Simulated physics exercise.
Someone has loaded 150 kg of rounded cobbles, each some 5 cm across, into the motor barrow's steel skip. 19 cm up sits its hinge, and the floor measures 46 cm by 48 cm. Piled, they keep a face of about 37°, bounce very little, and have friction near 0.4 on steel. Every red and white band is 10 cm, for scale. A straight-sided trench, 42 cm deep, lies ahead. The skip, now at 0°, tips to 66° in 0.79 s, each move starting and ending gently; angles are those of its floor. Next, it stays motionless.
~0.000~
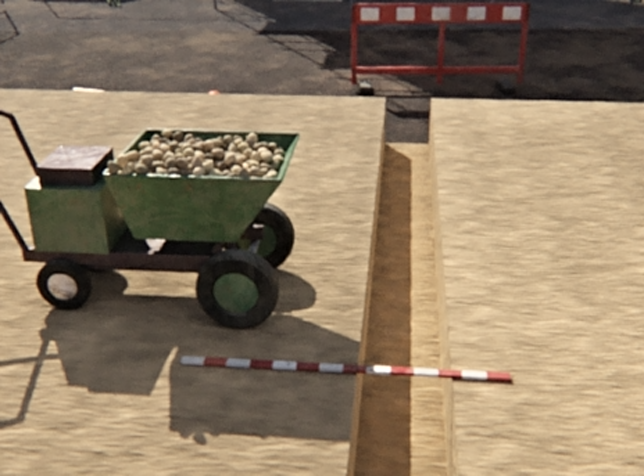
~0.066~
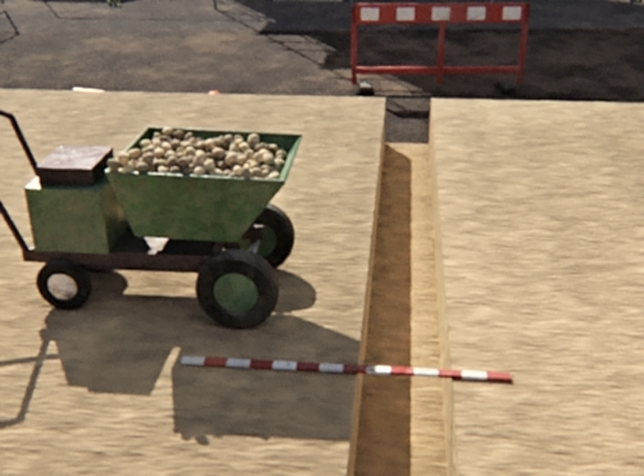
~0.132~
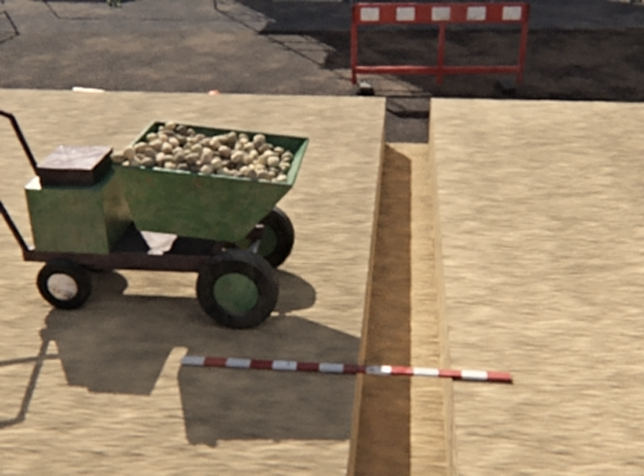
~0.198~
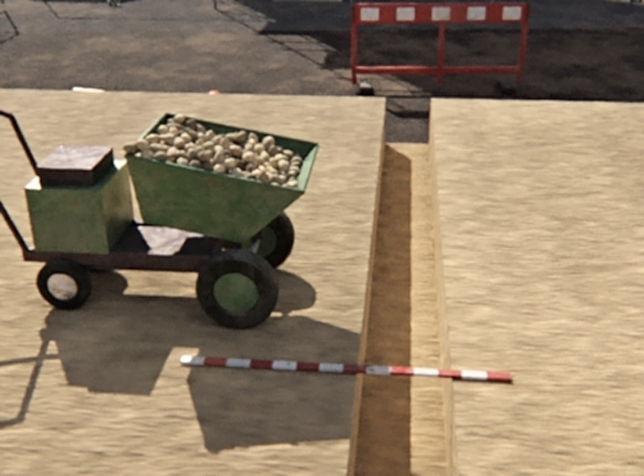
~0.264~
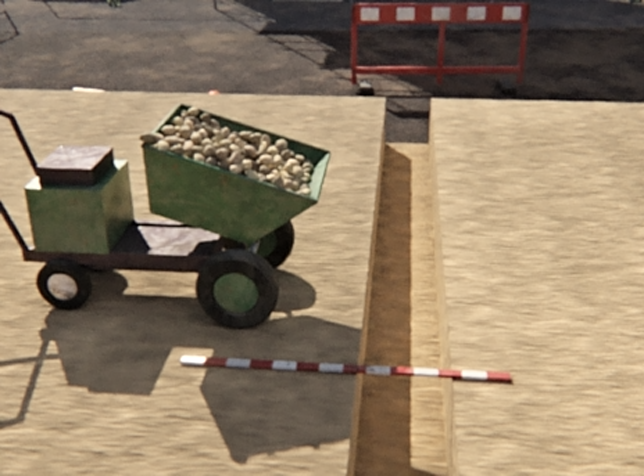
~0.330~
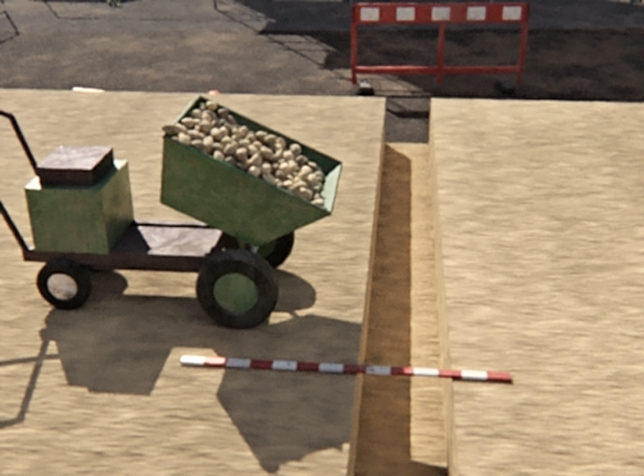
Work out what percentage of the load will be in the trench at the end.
It comes to roughly 85 percent of the load.
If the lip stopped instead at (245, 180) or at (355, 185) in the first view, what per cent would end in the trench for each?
Close to 80 percent in the first case, 30 percent in the second.
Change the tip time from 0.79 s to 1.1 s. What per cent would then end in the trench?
In that case some 85 per cent.
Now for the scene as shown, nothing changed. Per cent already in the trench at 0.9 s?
By then, around 25 percent.
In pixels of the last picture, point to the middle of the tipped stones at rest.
Their middle ends up near (407, 359).
After 0.6 s the floor is at 55°; 100 % in the skip; the foremost stones are at (363, 244).
After 0.9 s the floor is at 66°; 76 % in the skip, 24 % in the trench; the foremost stones are at (442, 334).
After 1.2 s the floor is at 66°; 44 % in the skip, 51 % in the trench, 5 % past the trench; the foremost stones are at (542, 310).
After 3.2 s the floor is at 66°; 10 % in the skip, 85 % in the trench, 5 % past the trench; the foremost stones are at (635, 315).
